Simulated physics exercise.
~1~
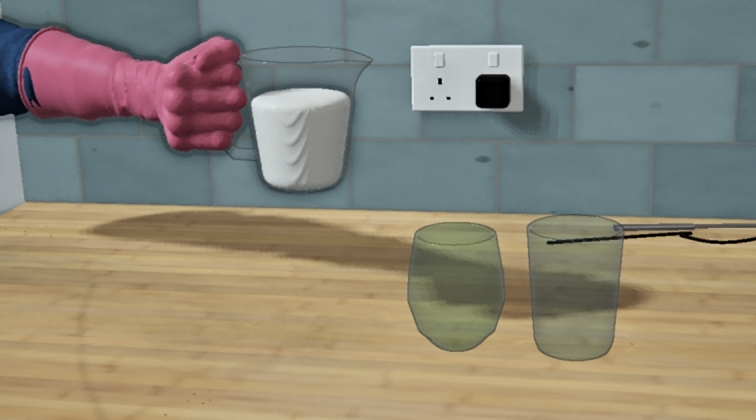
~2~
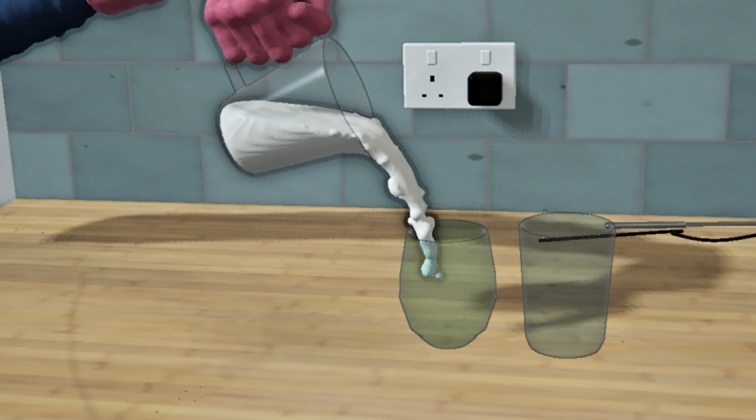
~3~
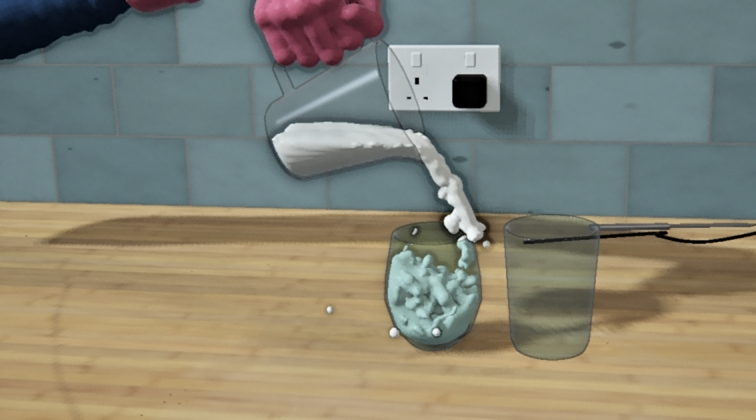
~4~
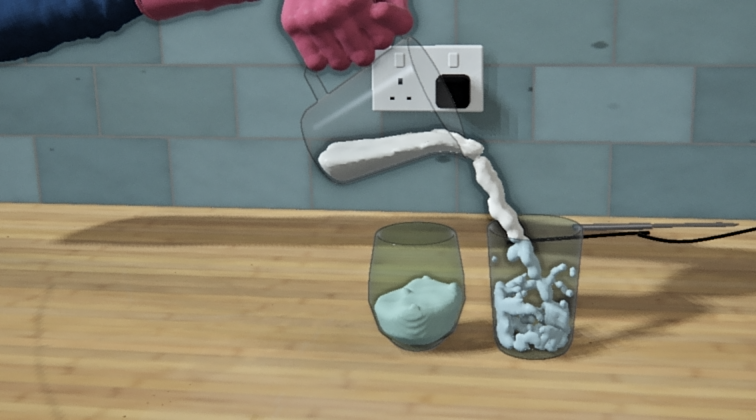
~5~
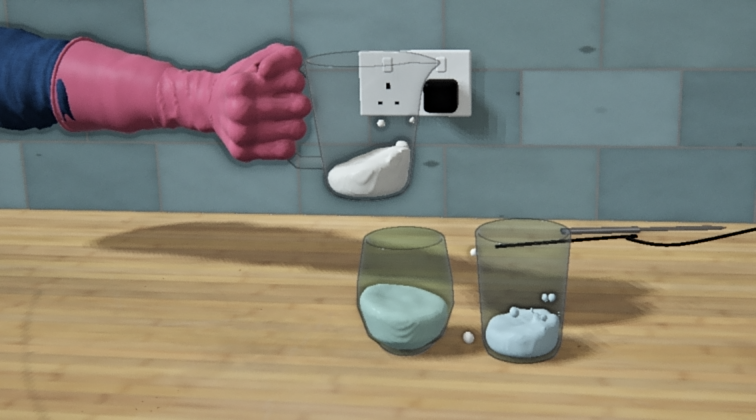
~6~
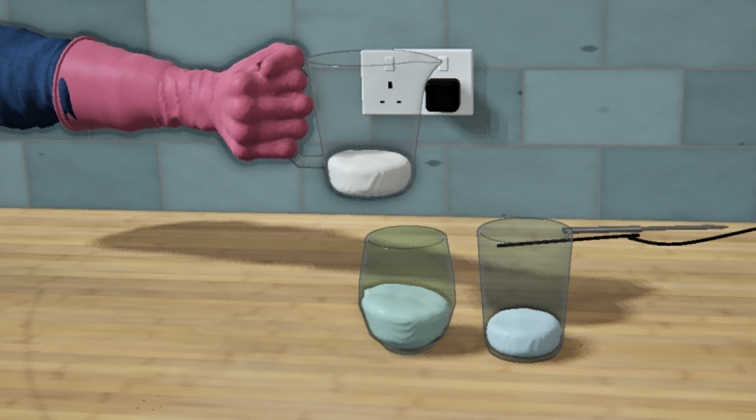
On a wooden worktop against blue-grey tiles, a pink-gloved hand tipped a clear jug and poured white liquid into a rounded glass, then moved right to a straight one before levelling the jug, leaving both glasses partly filled and some liquid in the jug.
